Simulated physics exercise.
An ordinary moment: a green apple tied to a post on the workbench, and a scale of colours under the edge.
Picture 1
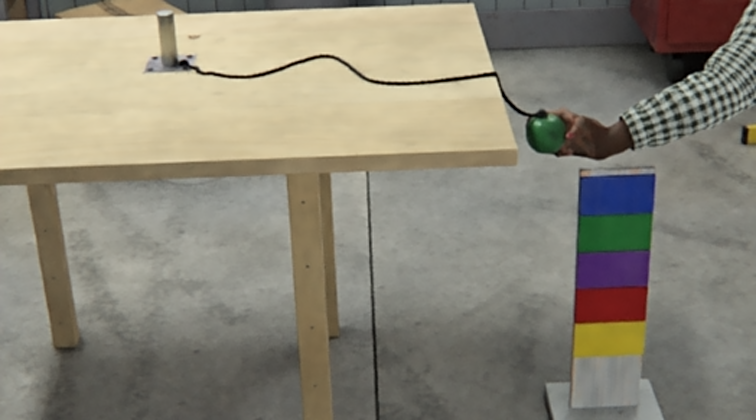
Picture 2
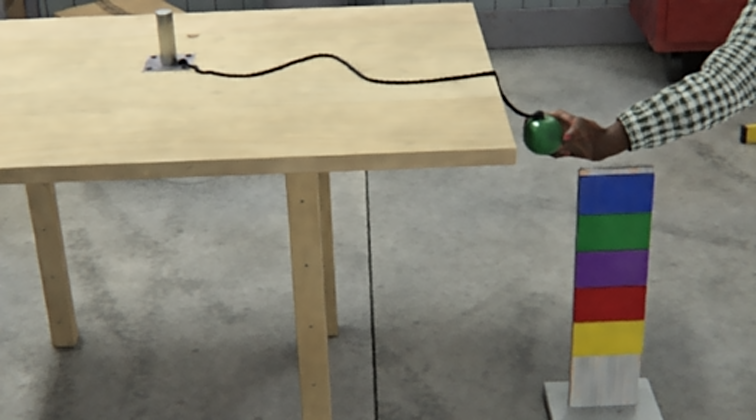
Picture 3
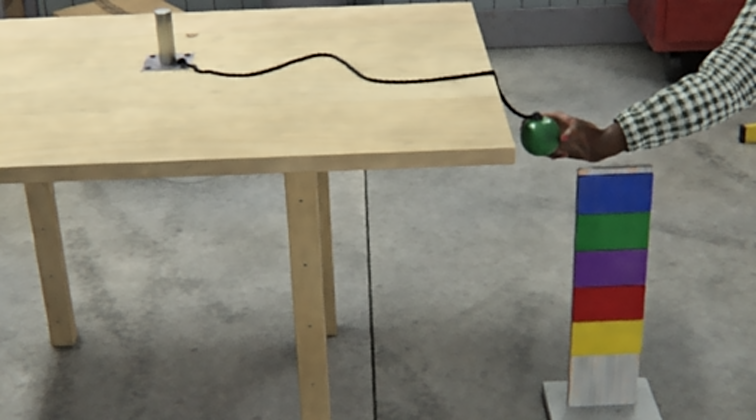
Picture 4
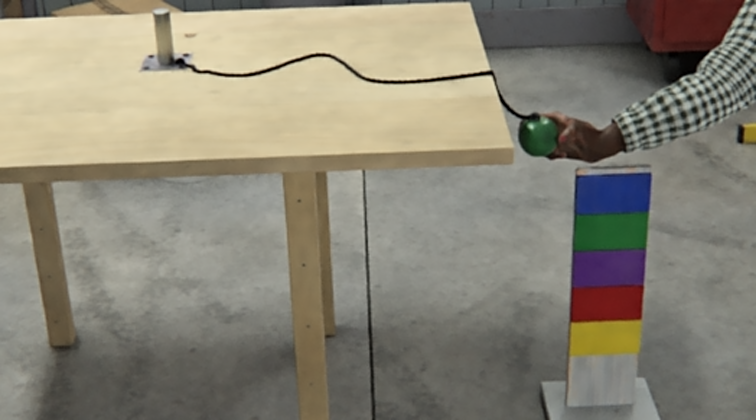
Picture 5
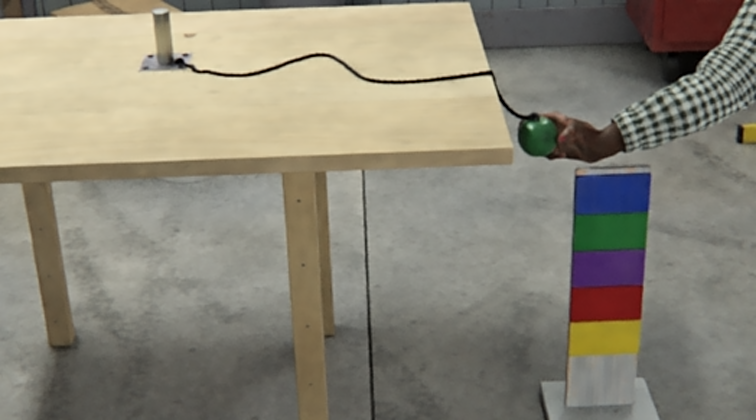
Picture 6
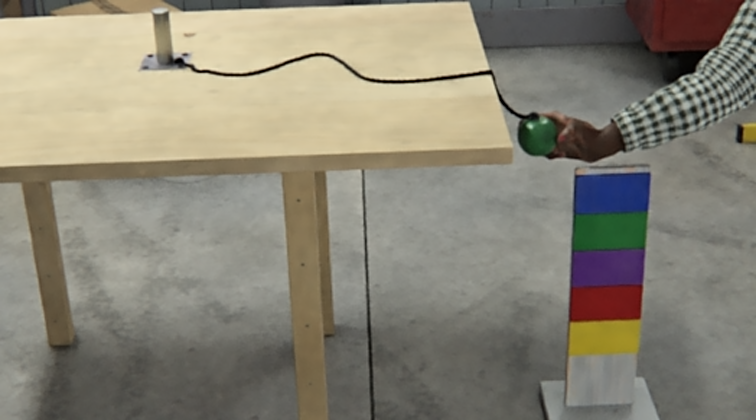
At first, a hand in a checked sleeve holds a green ball-like object just off the right edge of a wooden table, with a black cord running from it to a short post. The hand and object shift very slightly left, then stay almost still above the coloured scale.
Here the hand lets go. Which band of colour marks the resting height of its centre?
The green band marks it.
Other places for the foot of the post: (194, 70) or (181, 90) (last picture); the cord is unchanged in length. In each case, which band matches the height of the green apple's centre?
The first case gives purple, the second gives purple.
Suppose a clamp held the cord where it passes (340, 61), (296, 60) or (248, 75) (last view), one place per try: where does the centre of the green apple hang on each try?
The places are (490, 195), (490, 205) and (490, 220).
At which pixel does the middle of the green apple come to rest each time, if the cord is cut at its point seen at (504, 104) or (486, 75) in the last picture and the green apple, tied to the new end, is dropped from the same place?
First (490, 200), then (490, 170).
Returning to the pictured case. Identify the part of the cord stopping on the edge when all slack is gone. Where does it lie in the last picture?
Spot: Approx. (407, 82).
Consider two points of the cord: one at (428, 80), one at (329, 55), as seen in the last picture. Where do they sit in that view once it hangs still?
Final positions are (490, 94) and (370, 64), in that order.
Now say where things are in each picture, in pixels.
The first frame shows green apple (546, 134); blue (618, 196); green (616, 234); purple (614, 270); red (611, 306); yellow (610, 340).
The second frame shows green apple (543, 135); cord through (204, 73) (277, 69) (340, 60) (389, 83) (472, 76).
The third frame shows green apple (540, 136).
The fourth frame shows green apple (539, 136); cord through (201, 73) (274, 68) (337, 59) (386, 82) (469, 76).
The fifth frame shows green apple (538, 136).
The sixth frame shows green apple (538, 136); cord through (200, 72) (274, 68) (337, 59) (385, 82) (468, 75).
Soon after, apple near (532, 228); level with green.
After that, apple near (472, 229); level with green.
And then, apple near (502, 235); level with green.
In the end, apple near (491, 236); level with green. At green.
